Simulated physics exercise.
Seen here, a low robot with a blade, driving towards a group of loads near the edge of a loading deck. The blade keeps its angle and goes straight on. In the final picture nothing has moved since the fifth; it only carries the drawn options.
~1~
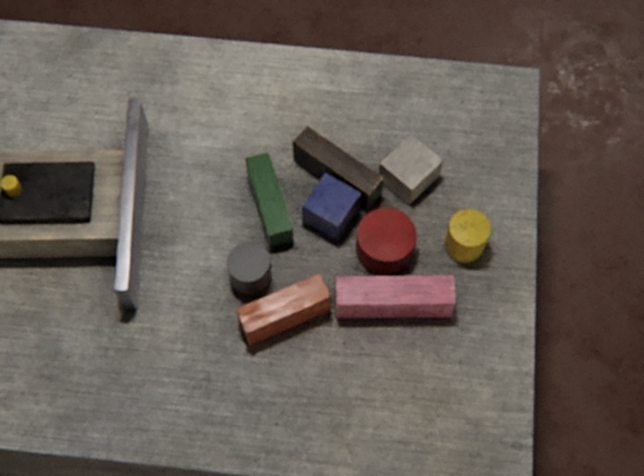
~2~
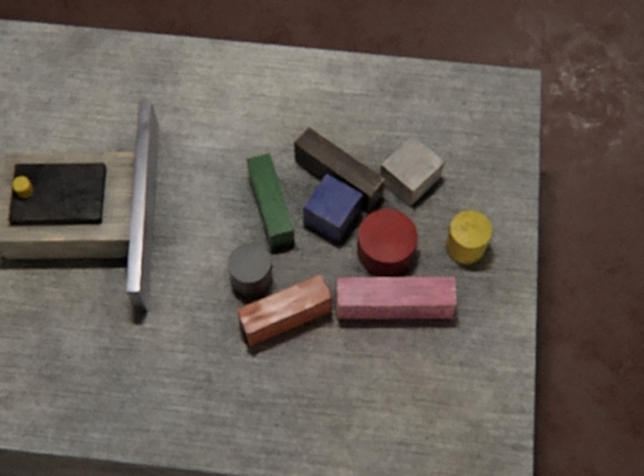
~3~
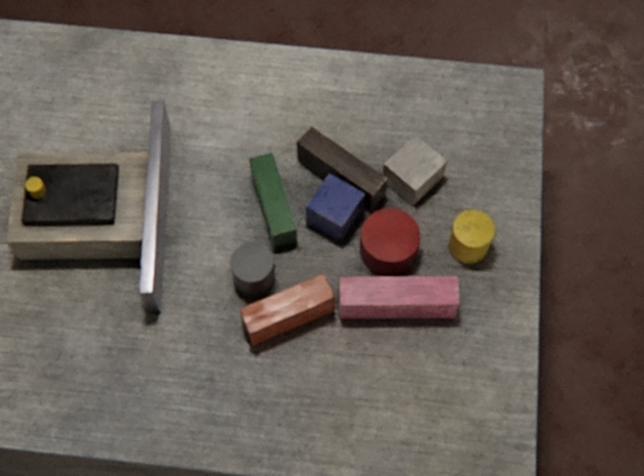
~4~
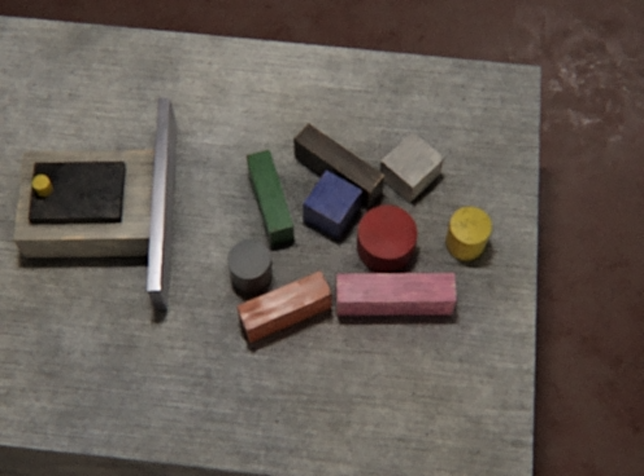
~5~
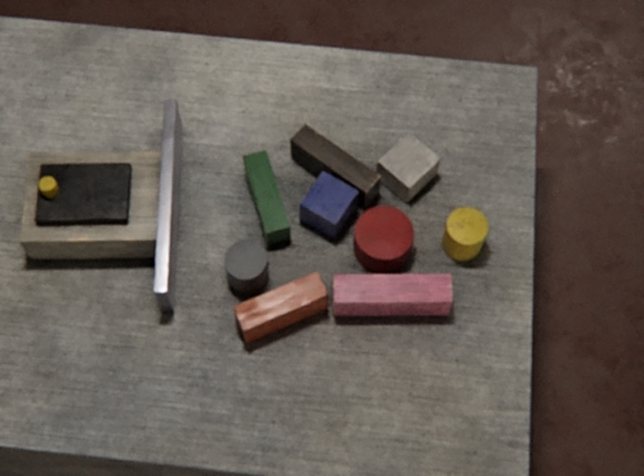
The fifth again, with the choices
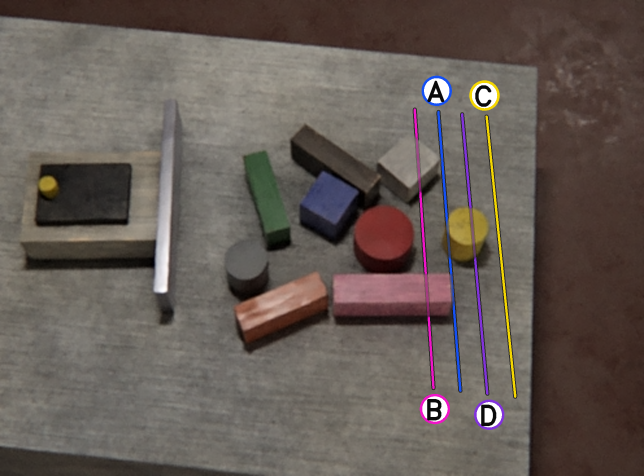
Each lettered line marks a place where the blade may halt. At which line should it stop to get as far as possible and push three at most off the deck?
No farther than D.
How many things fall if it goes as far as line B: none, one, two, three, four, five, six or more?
In all, none.
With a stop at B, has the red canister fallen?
By then, no.
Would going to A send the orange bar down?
No.
On the marked copy, A at (449, 242); B at (424, 240); C at (500, 248); D at (474, 245).
With D. Early on, robot (202, 203); orange bar (296, 324); grey canister (305, 267).
Further on, robot (314, 214); yellow canister (503, 224); pink bar (482, 303).
At the end, robot (401, 223); yellow canister over the edge; pink bar over the edge; three fallen.
As for the rest, A is within the limit but short; B is within the limit but short; C drops five.
